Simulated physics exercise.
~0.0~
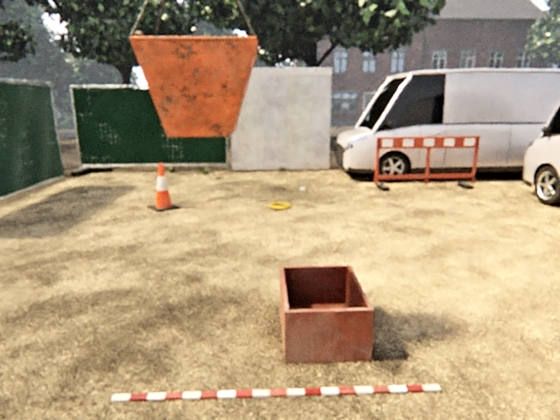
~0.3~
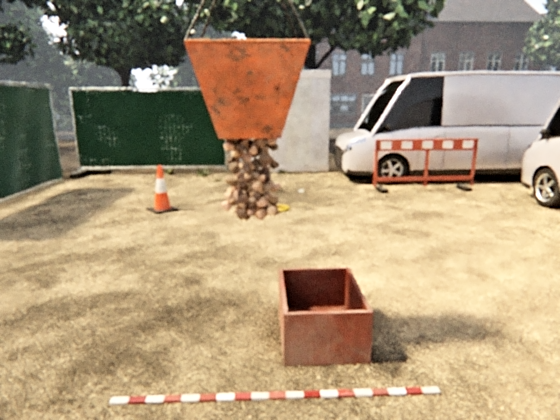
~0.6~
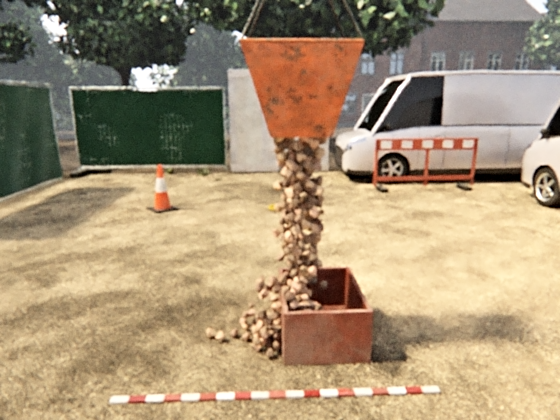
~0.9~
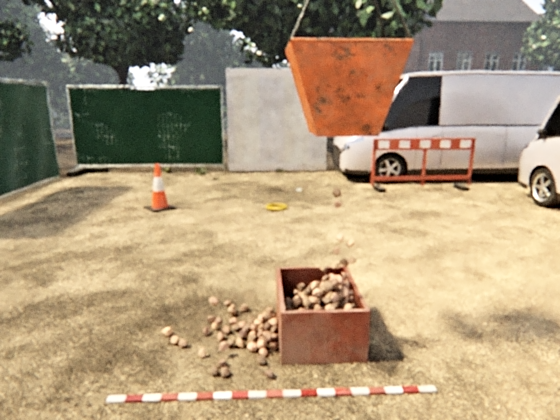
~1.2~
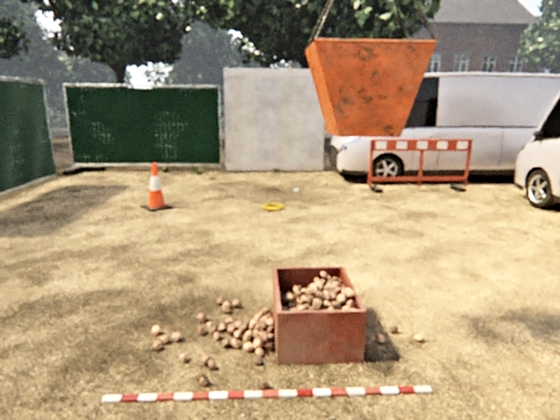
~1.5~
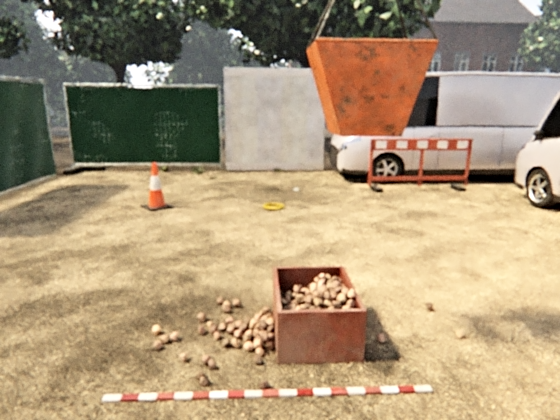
An orange hopper hangs above a sandy yard, moving right toward an open reddish bin that stands behind a red-and-white striped staff. As it travels, its bottom opens and brown stones begin to pour out in a clump. The stream lengthens into a thick column, some landing left of the bin and most dropping inside. The hopper, now empty, carries on to the right in front of a pale van while the last few stones fall. It comes to rest there, leaving the bin heaped with stones, a scattered pile on its left and a few strays on its right.
